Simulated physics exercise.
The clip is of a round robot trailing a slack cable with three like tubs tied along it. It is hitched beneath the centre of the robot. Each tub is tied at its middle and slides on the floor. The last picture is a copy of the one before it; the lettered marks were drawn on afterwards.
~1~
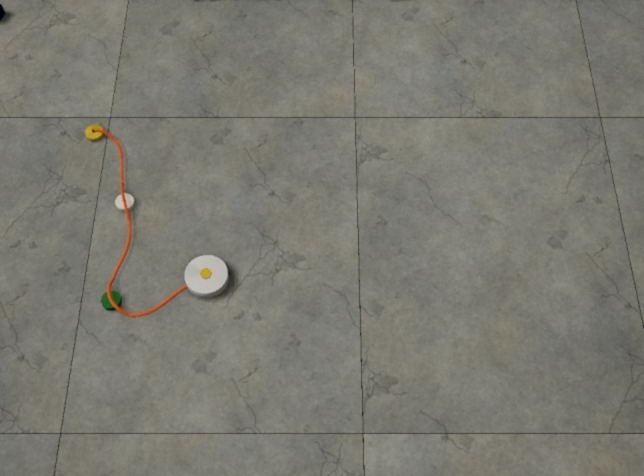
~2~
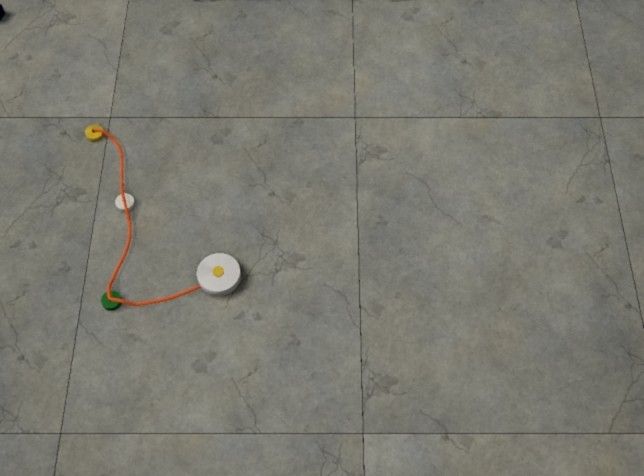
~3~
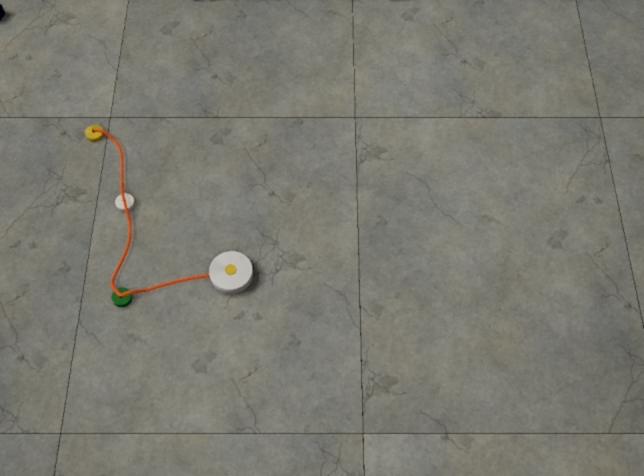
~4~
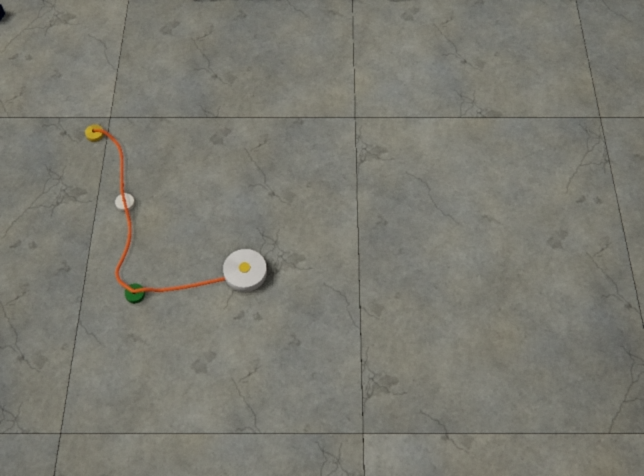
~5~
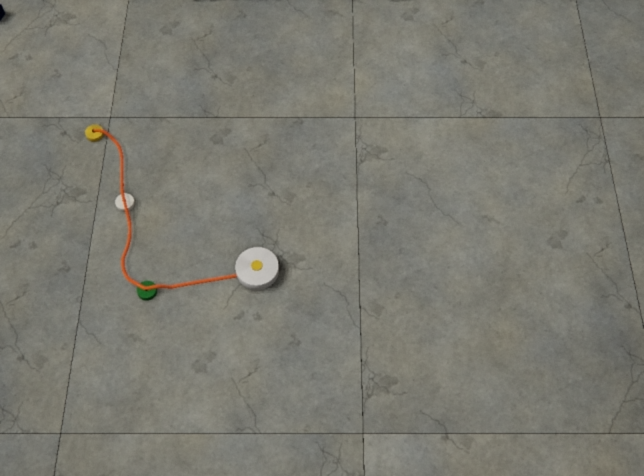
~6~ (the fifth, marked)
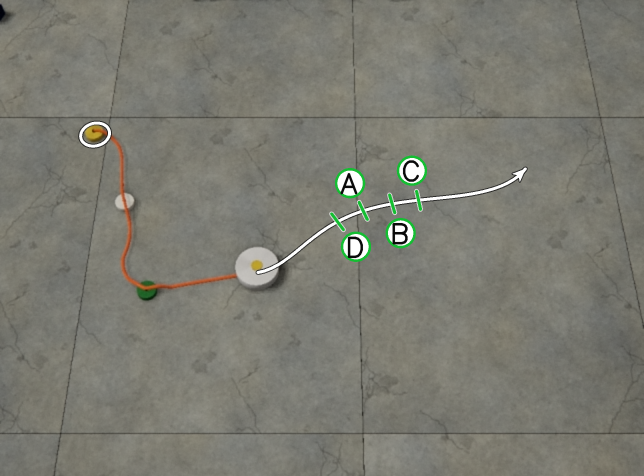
A round white robot sliding slowly right, straightening its slack orange cable and then dragging the green tub while two others stay still.
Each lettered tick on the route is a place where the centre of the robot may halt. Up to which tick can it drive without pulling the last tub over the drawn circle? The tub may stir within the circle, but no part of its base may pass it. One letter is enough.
It can go as far as A.
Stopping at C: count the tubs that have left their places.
Three.
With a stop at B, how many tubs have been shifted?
By then, three.
On the marked copy, A at (363, 211); B at (392, 204); C at (419, 200); D at (337, 222); the ring at (95, 134); the route from (258, 273) via (392, 204) to (526, 169).
Following A. Soon after the start, robot (296, 248); yellow tub (94, 133); white tub (125, 202); green tub (189, 276).
Later, robot (331, 222); yellow tub (94, 133); white tub (126, 203); green tub (224, 243).
In the end, robot (363, 207); yellow tub (95, 134); white tub (149, 201); green tub (257, 218); the ringed tub at the far end is still in its ring.
As for the rest, B drags the last tub to (102, 141); C drags the last tub to (116, 149); D is safe but short.
